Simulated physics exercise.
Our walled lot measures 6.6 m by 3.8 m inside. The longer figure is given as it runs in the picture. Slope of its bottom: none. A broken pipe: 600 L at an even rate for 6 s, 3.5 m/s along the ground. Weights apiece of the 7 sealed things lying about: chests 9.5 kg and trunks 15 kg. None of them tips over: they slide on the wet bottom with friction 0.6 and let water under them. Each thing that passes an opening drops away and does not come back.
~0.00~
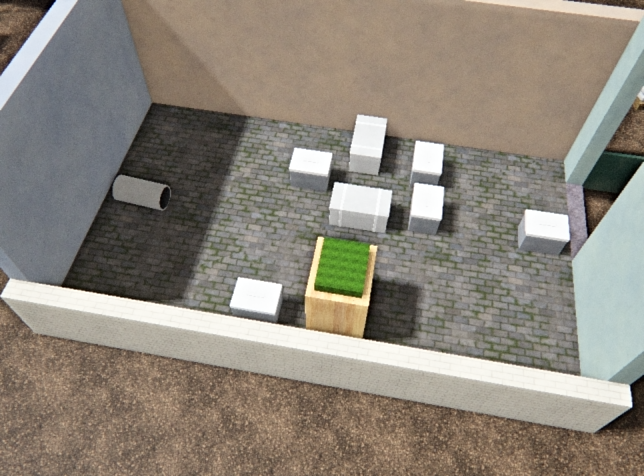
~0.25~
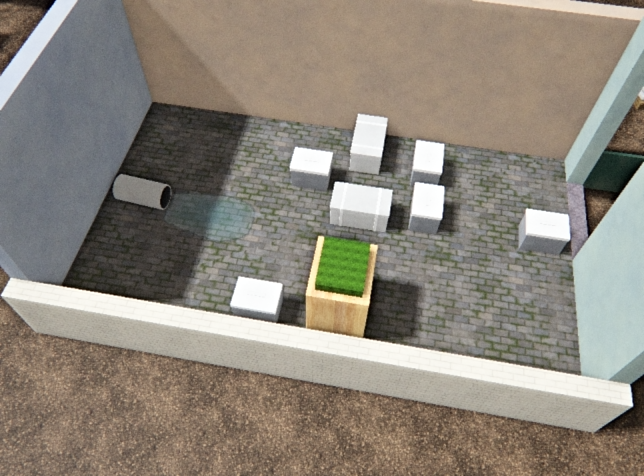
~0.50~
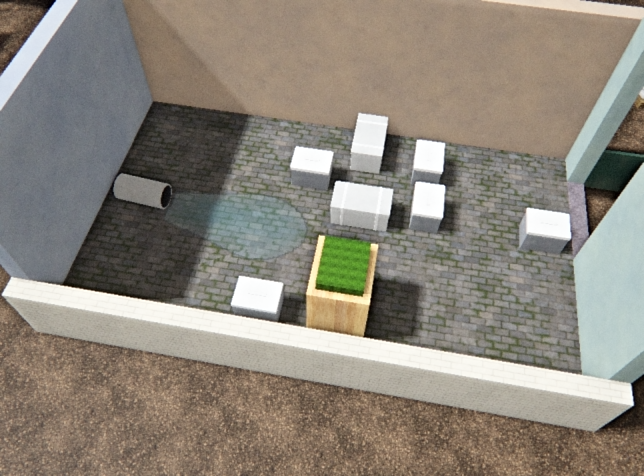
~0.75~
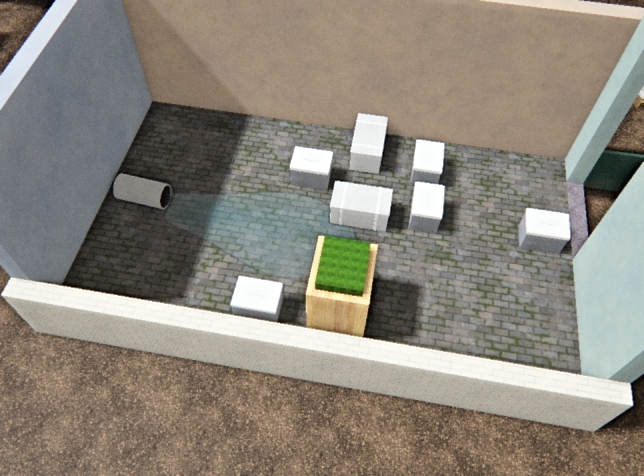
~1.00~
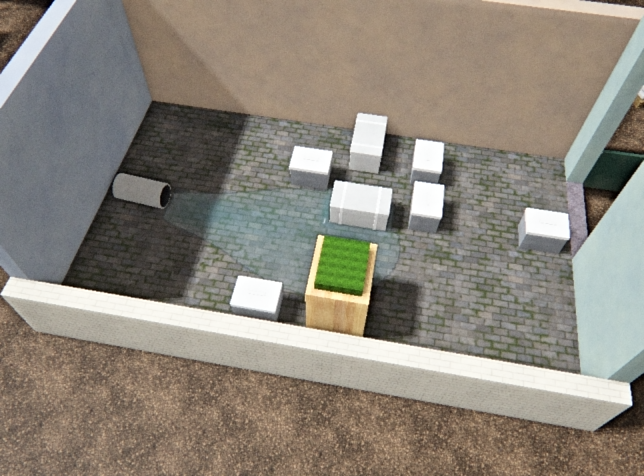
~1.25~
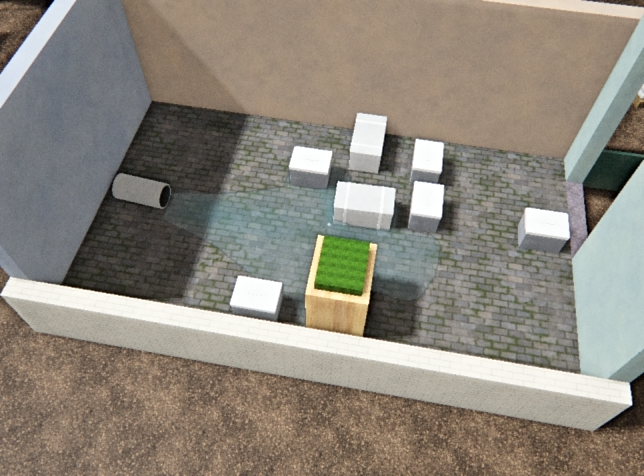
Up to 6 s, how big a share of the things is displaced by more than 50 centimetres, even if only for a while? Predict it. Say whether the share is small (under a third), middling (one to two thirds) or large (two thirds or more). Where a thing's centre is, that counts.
Small, under a third.
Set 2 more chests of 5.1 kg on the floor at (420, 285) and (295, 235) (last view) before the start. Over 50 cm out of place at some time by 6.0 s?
Taking them in that order, they come out larger and larger.
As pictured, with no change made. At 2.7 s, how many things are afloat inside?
Count: 0.
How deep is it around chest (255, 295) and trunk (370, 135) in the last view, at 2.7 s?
About 1 and 1 cm.
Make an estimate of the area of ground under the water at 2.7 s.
About 9.5 m2.
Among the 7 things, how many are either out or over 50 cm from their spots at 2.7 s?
I make it 0.
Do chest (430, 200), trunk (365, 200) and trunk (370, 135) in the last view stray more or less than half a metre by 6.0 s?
Taking them in order, the first is within the mark, the second beyond the mark and the third within the mark.
After 1.8 s 0 of 7 are over 50 cm from their spots; 0 afloat.
After 2.7 s 0 of 7 are over 50 cm from their spots; 0 afloat.
After 4.2 s 0 of 7 are over 50 cm from their spots; 0 afloat.
After 6.0 s 1 of 7 are over 50 cm from their spots, and 1 have been at some point; 1 afloat.
